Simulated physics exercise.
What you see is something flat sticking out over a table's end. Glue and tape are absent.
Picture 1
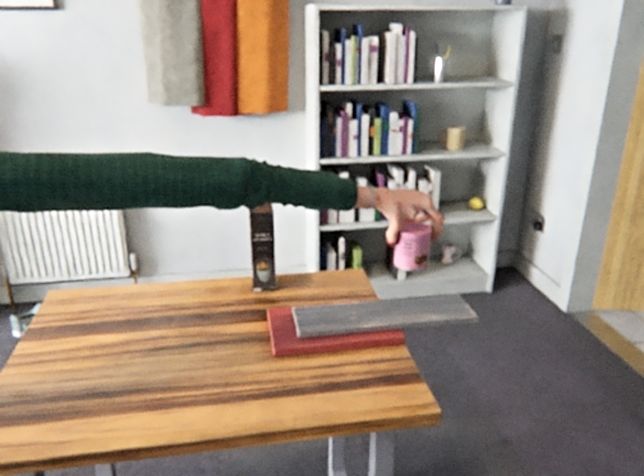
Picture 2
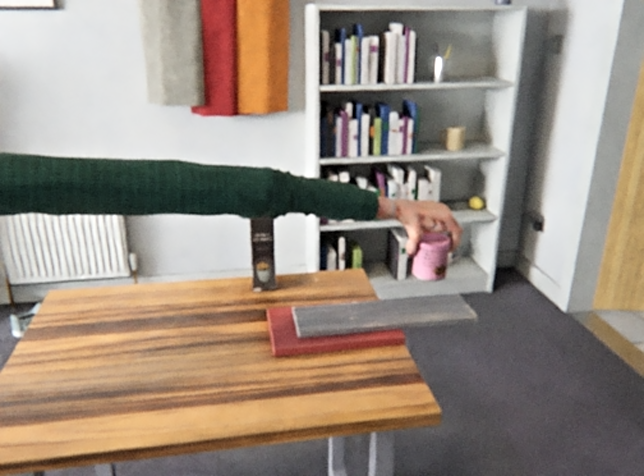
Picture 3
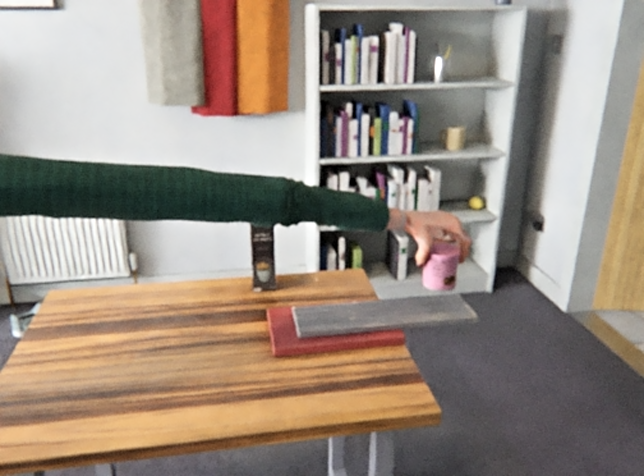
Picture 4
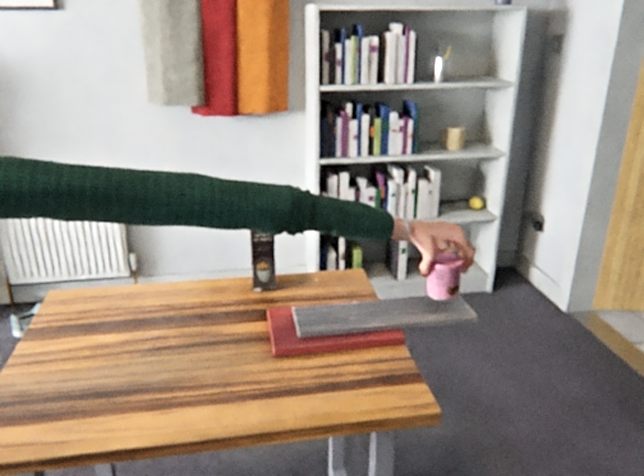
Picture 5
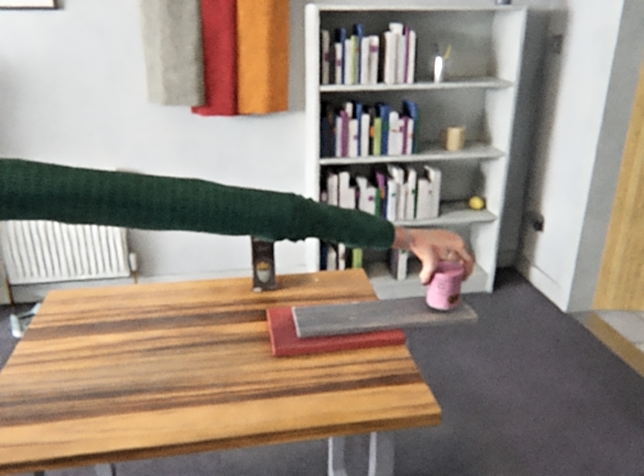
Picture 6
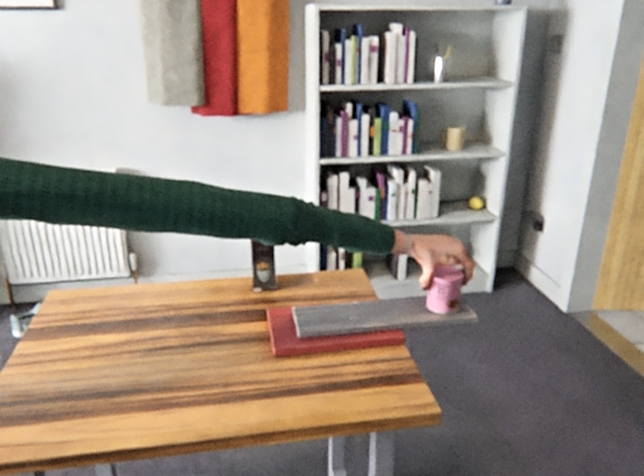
A hand in a green sleeve lowers a pink tin, moving slightly right, onto the overhanging end of a grey plank, which lies across a red slab on a wooden table near a black carton, and keeps hold of it.
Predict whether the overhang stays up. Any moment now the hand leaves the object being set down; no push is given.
Unstable.
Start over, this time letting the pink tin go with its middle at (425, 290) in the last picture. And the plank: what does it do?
In that case it drops.
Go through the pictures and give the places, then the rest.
Coming down; pink tin (412, 246); red slab (333, 326), in the first picture.
Coming down; pink tin (431, 257); grey plank (384, 314), in the second picture.
Coming down; pink tin (441, 267); black carton (263, 248), in the third picture.
Coming down; pink tin (444, 276); red slab (333, 326), in the fourth picture.
Coming down; pink tin (445, 285); grey plank (384, 314), in the fifth picture.
In place under the hand; pink tin (444, 290); black carton (263, 248), in the sixth picture.
Then, 0.50 s past the last view, pink tin and grey plank now down on the floor or falling.
Then, 0.70 s past the last view, things are still on the move.
Finally, down on the floor or falling, pink tin and grey plank; the other 2 still in place. The plank goes over.
